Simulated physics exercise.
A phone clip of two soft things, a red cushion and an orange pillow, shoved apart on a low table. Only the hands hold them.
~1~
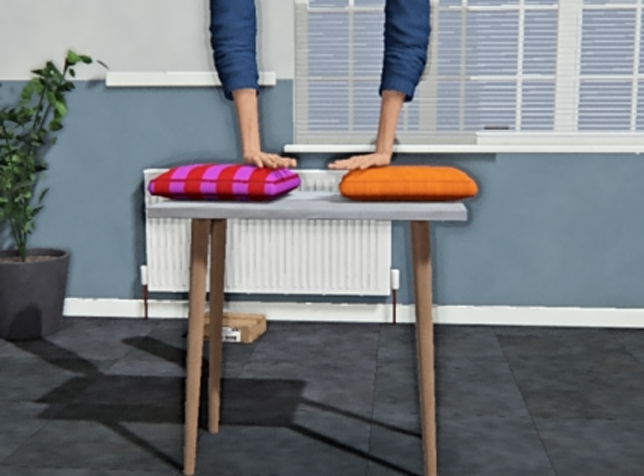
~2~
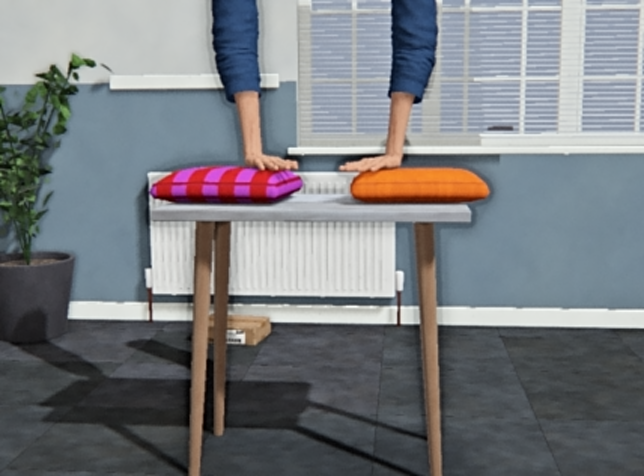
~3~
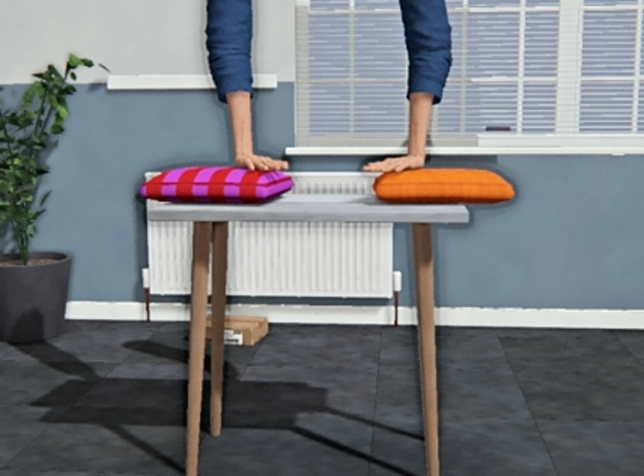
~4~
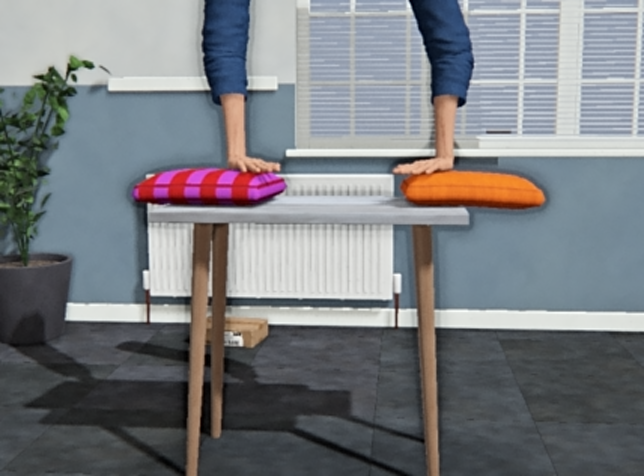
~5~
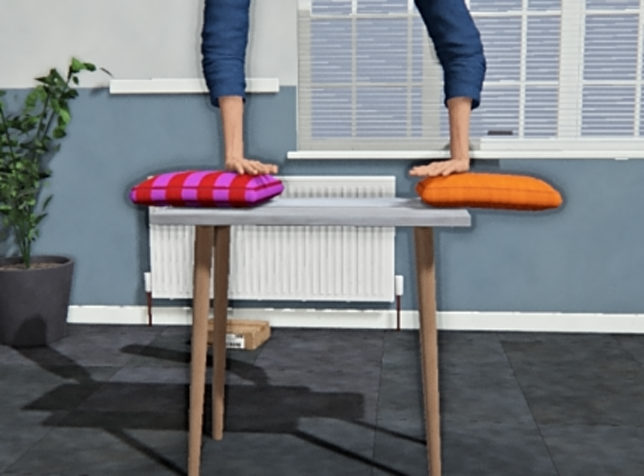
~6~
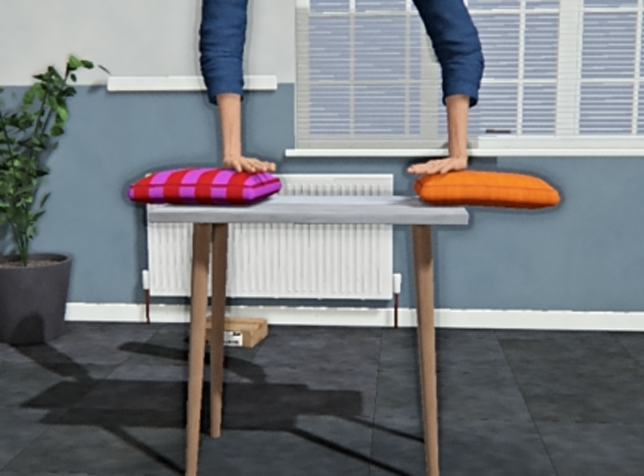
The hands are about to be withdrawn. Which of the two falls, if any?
Outcome: The red cushion holds its place, the orange pillow slumps off the end.
Then, 0.44 s later than the last view, cushion at rest; pillow falling near (497, 302).
Then, 0.72 s later than the last view, cushion at rest; pillow on the floor near (526, 438).
Finally, cushion at rest; pillow on the floor near (540, 448). The red cushion stays up there and the orange pillow tips over and falls.
